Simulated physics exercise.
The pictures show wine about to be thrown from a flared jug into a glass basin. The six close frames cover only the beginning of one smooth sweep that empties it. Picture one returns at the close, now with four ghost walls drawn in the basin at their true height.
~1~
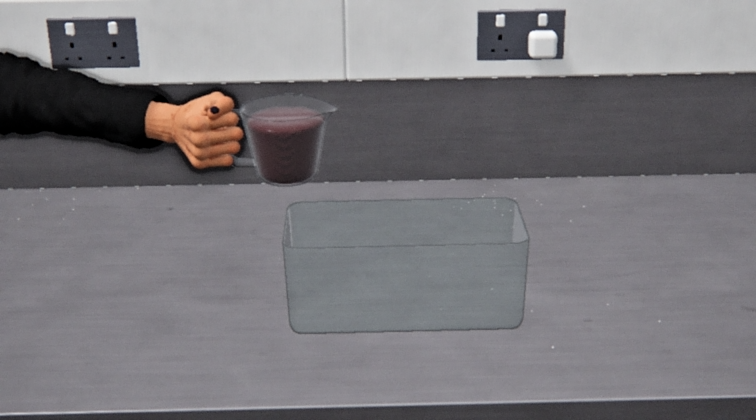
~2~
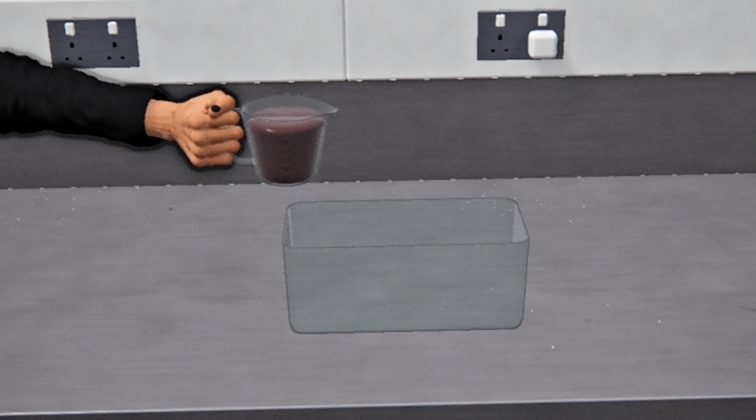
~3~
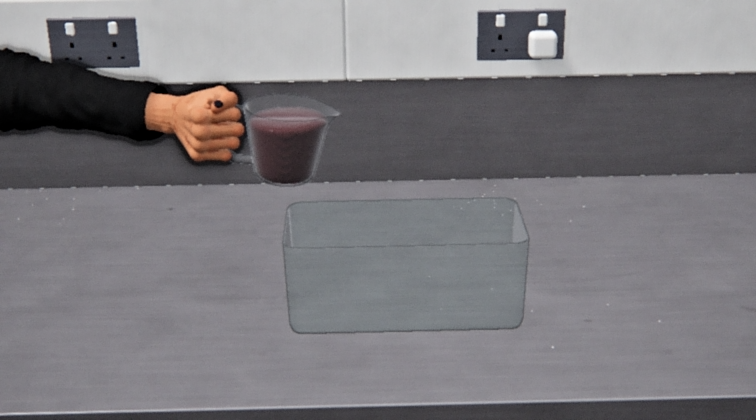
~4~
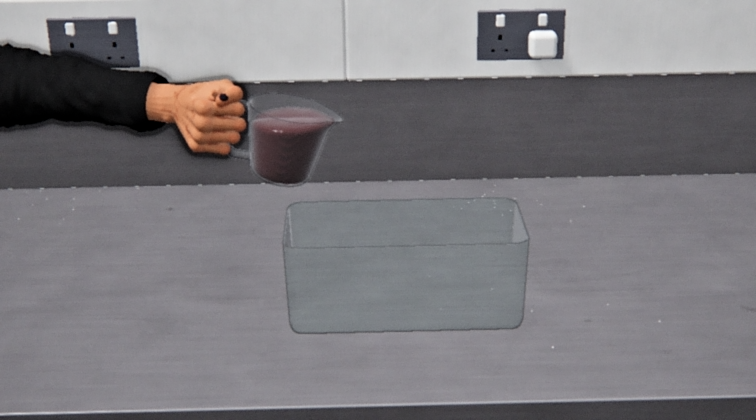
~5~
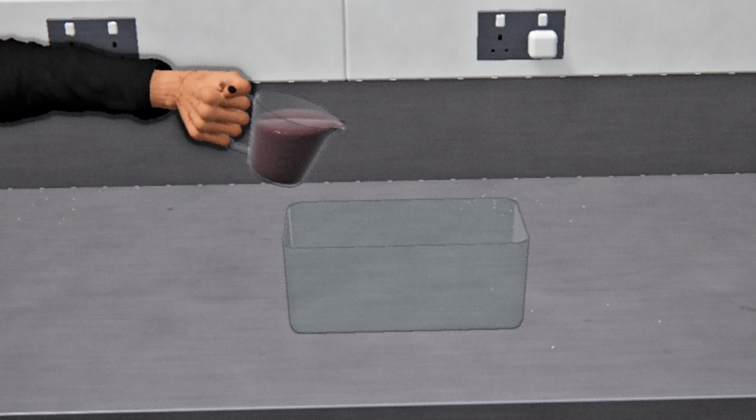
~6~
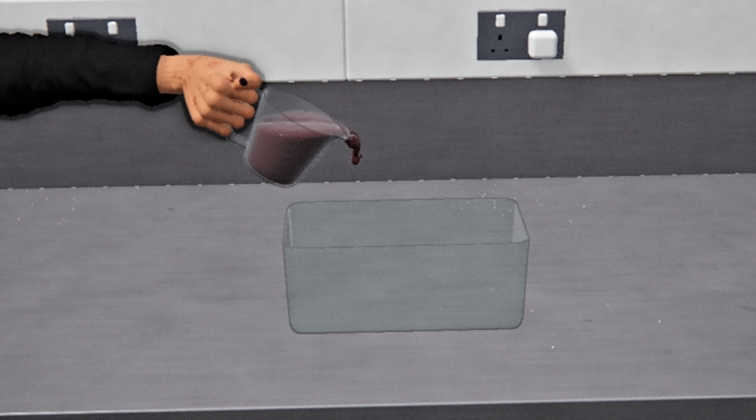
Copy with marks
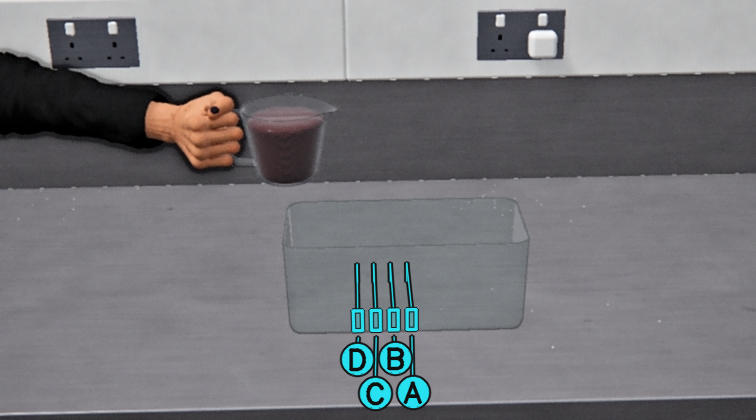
A hand in a black sleeve, at the upper left, holds a clear jug of dark red liquid, at first upright, then tilts it gradually to the right until a small dark stream comes over its lip. Below and slightly right, an empty clear glass basin sits still on a grey worktop. The unmoving view looks slightly down towards a dark splashback and a pale wall with two sockets.
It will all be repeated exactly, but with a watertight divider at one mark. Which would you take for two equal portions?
I would pick place B.
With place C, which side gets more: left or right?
The right one.
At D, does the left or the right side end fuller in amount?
The right one.
On the marked copy, A at (411, 336); B at (394, 336); C at (376, 336); D at (358, 337).
For place A, about 84 % ends left of the wall and 14 % right of it.
For place B, about 46 % ends left of the wall and 53 % right of it.
For place C, about 21 % ends left of the wall and 78 % right of it.
For place D, about 7 % ends left of the wall and 92 % right of it.
